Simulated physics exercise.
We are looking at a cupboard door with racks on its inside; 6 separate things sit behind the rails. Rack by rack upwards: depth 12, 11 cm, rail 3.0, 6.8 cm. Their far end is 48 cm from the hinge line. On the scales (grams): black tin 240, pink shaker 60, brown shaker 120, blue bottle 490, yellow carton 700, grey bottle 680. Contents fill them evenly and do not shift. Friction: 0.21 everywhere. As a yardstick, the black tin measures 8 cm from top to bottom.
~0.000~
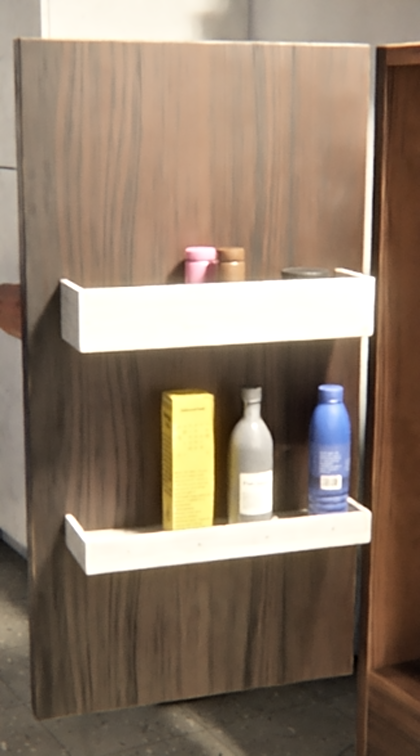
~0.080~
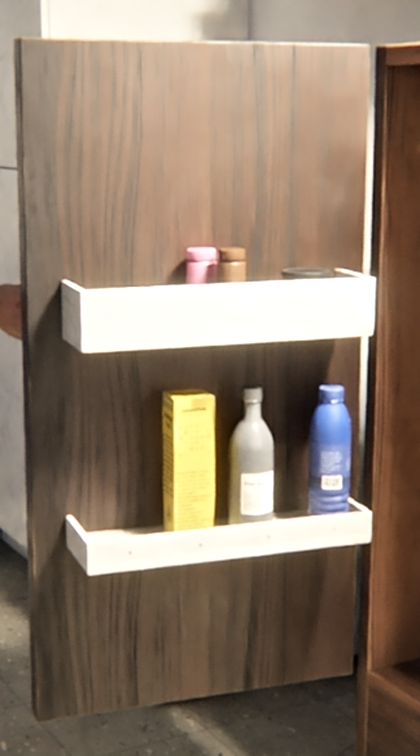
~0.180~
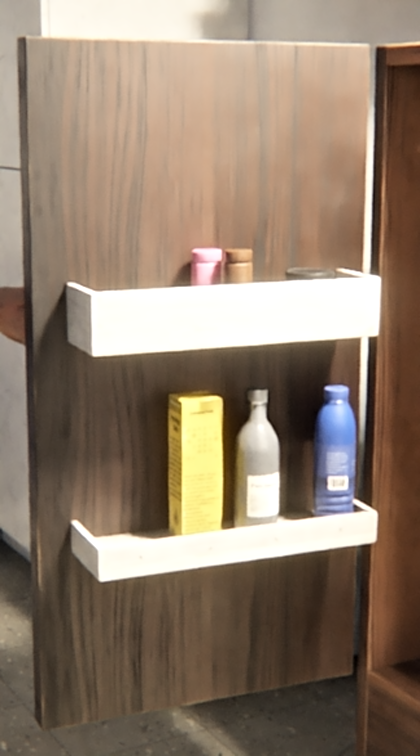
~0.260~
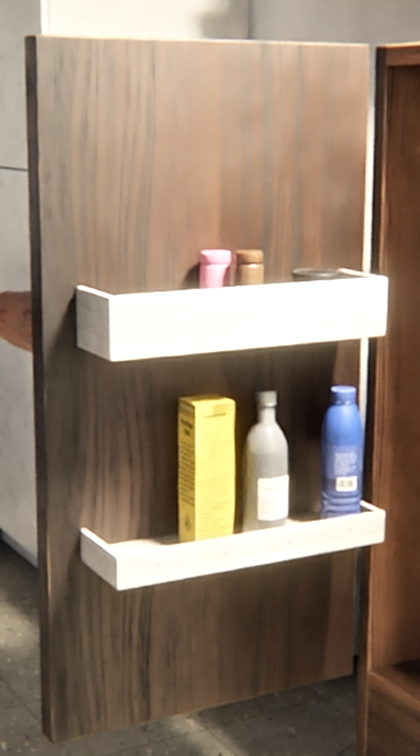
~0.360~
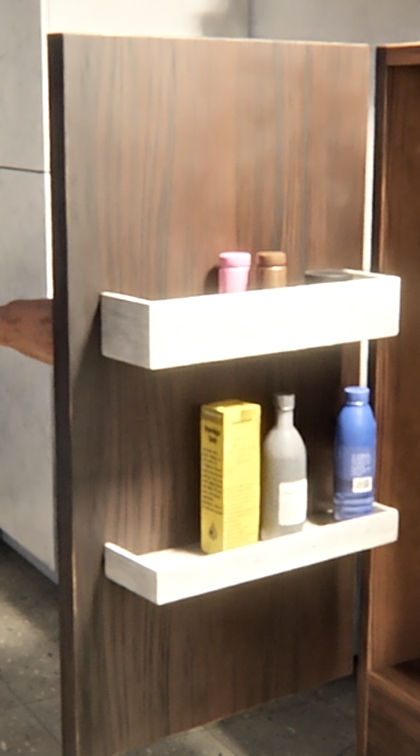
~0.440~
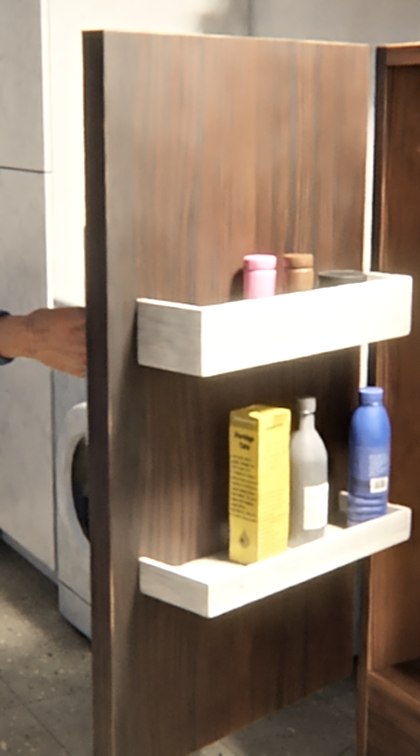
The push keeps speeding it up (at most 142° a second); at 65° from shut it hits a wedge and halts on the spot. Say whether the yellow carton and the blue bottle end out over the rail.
The yellow carton comes out, the blue bottle remains in the rack.
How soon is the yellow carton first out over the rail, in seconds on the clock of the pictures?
At about 0.7 s.
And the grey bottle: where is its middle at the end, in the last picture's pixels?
At about (340, 474).
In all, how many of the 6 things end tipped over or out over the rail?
In all, 1.
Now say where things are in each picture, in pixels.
The first frame shows door at 100°; yellow carton (187, 465); blue bottle (329, 457).
The second frame shows door at 99°; grey bottle (251, 459).
The third frame shows door at 96°.
The fourth frame shows door at 91°; grey bottle (265, 463).
The fifth frame shows door at 82°.
The sixth frame shows door at 73°; yellow carton (259, 486); blue bottle (369, 460).
By 0.64 s, door at 65°; yellow carton tilted 21° near (329, 494); grey bottle tilted 6°; pink shaker 6 cm from its spot.
By 0.94 s, door at 65°; yellow carton now out over the rail; pink shaker 6 cm from its spot; grey bottle 2 cm from its spot.
When it is over (1.3 s), out over the rail, yellow carton; not toppled but over 5 cm from the start, pink shaker; the other 4 within 5 cm of the start. In the last view, blue bottle near (383, 459).
